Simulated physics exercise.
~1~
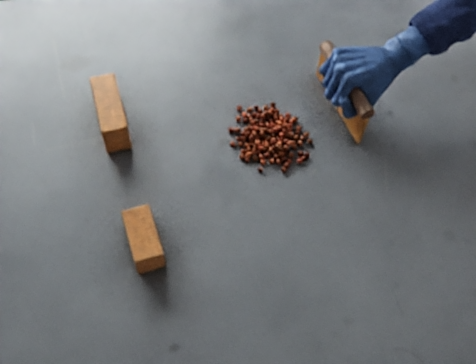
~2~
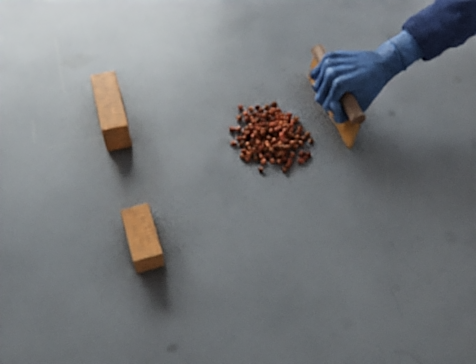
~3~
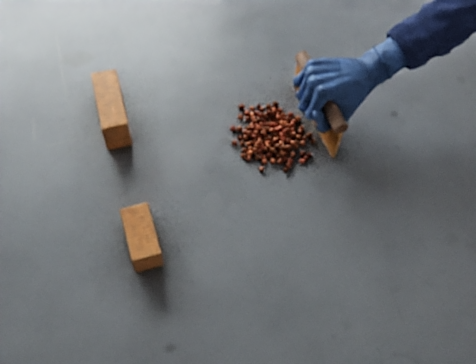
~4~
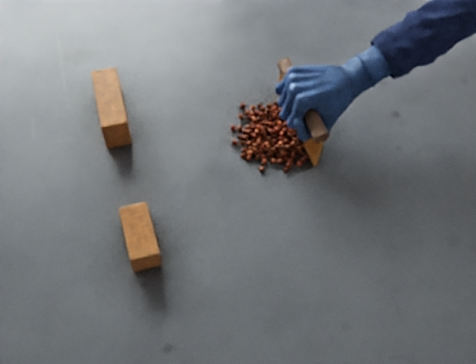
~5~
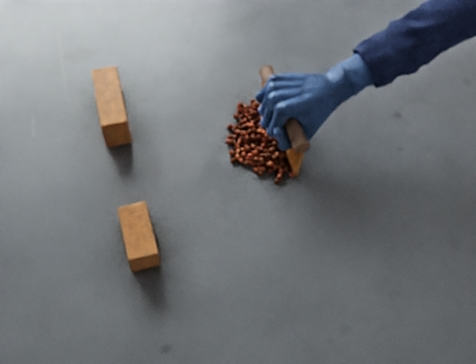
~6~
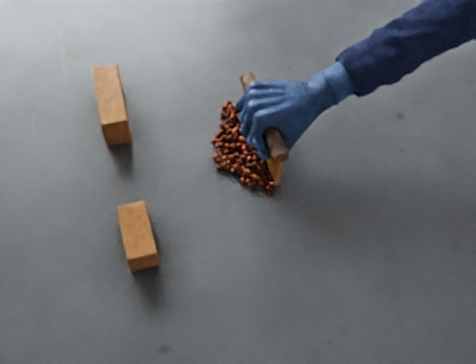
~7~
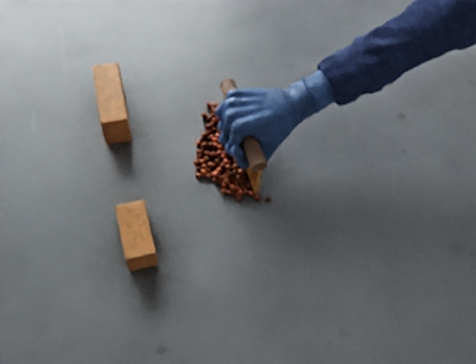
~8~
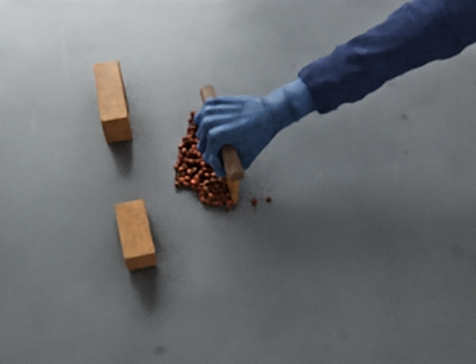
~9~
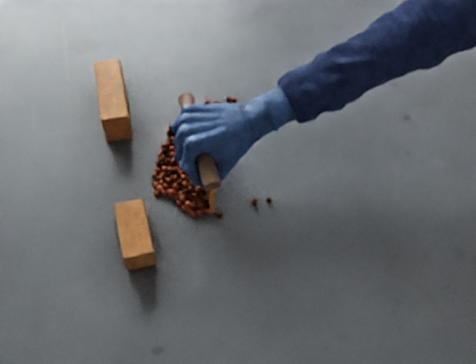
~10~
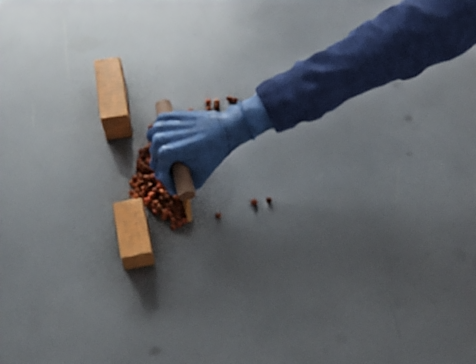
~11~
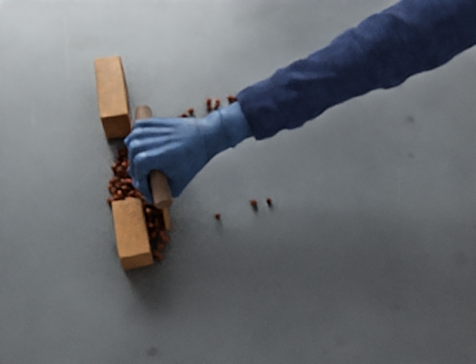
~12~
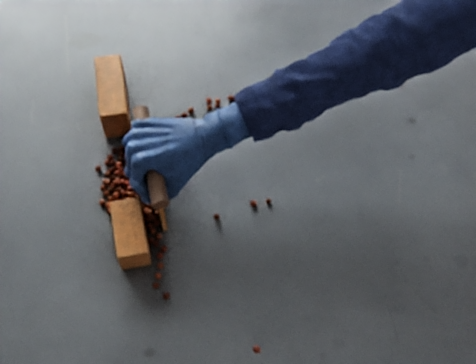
In the video, a blue-gloved hand pushes a pile of small reddish-brown pieces leftward across a gray surface with a scraper toward two wooden blocks. The scraper stops at the blocks, with many pieces in or through the gap, others held in front, and a few scattered behind.
